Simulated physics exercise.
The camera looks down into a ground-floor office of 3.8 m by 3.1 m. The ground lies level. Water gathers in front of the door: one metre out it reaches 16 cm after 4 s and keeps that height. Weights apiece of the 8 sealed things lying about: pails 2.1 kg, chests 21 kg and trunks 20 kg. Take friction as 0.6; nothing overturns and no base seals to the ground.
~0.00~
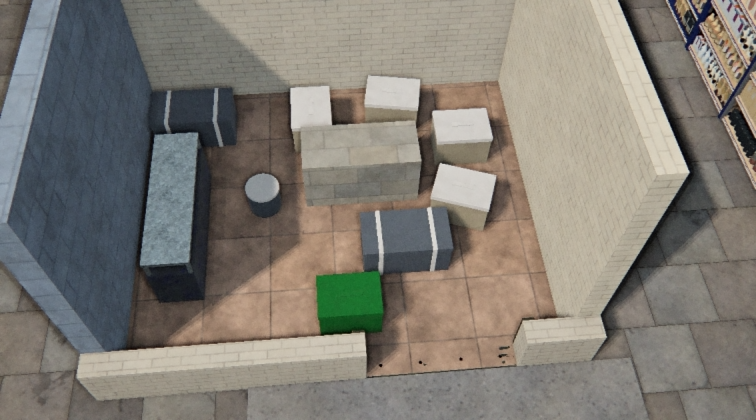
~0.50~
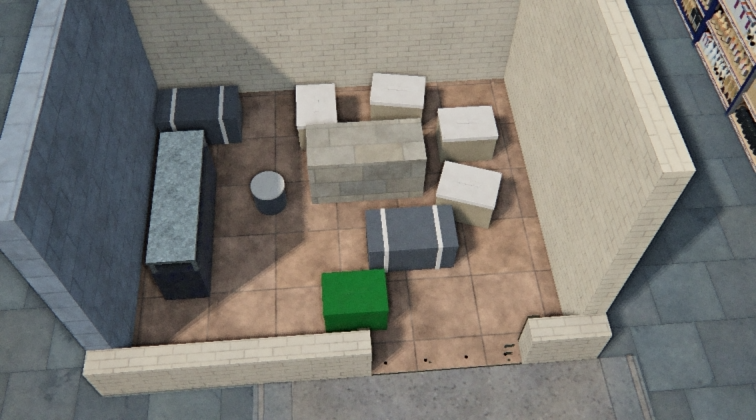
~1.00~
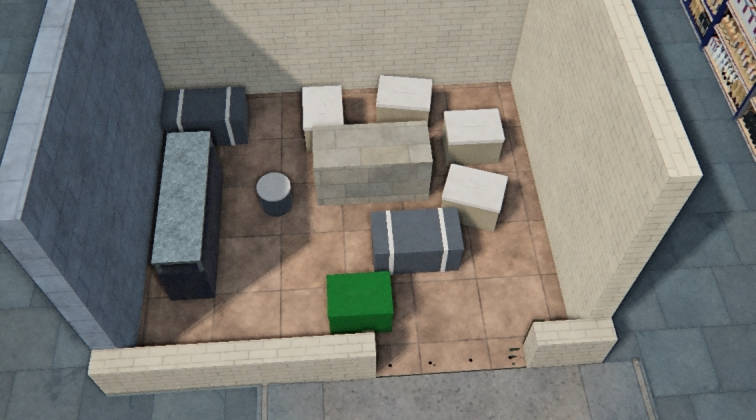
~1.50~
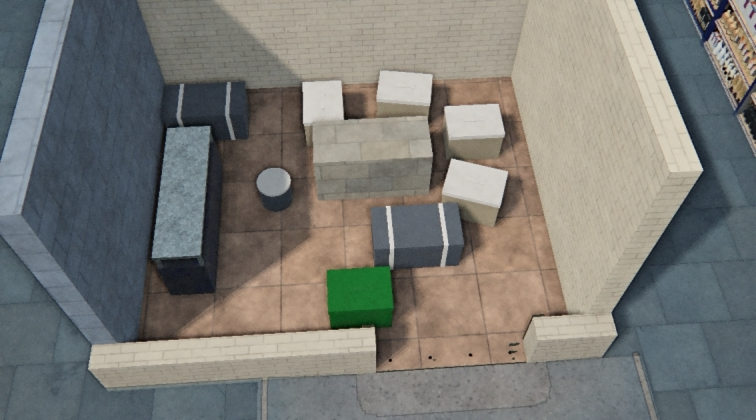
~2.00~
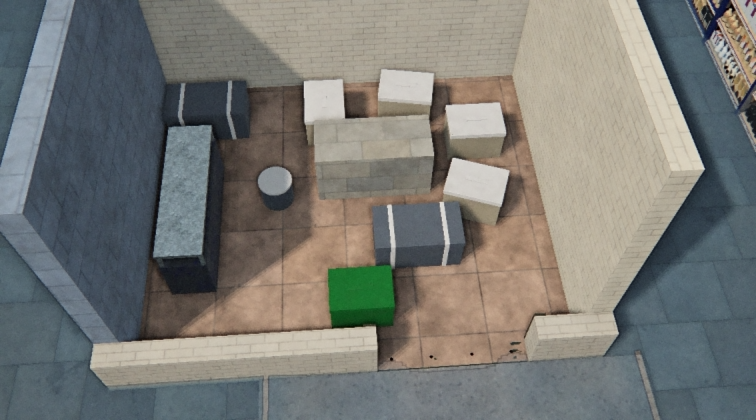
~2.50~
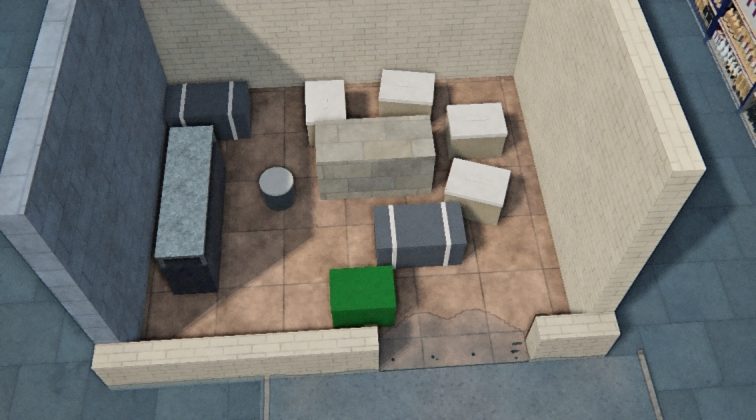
We see a walled room from above, with a green chest, dark trunks, pale boxes and a counter on a tiled floor; nothing inside shifts as the ground outside darkens and a thin sheet of water edges in through the doorway.
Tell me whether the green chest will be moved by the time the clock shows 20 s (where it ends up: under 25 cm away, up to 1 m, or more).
Green chest slides a little.
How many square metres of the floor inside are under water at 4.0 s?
Roughly 2.0 m2.
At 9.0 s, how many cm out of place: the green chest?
Roughly 0 cm by then.
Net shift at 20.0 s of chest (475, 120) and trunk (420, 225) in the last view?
In turn: 120 cm, 50 cm.
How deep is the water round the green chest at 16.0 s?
About 13 cm.
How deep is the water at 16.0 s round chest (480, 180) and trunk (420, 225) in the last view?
About 15 and 14 cm.
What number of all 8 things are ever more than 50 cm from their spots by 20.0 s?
That makes 7.
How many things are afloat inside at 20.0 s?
8 of them.
After 4.0 s the green chest is near (362, 288), 0.0 m from its start, aground; 0 afloat.
After 9.0 s the green chest is near (362, 288), 0.0 m from its start, aground; 4 afloat.
After 16.0 s the green chest is near (291, 242), 0.8 m from its start, afloat; 8 afloat.
After 20.0 s the green chest is near (352, 218), 0.7 m from its start, afloat; 8 afloat.
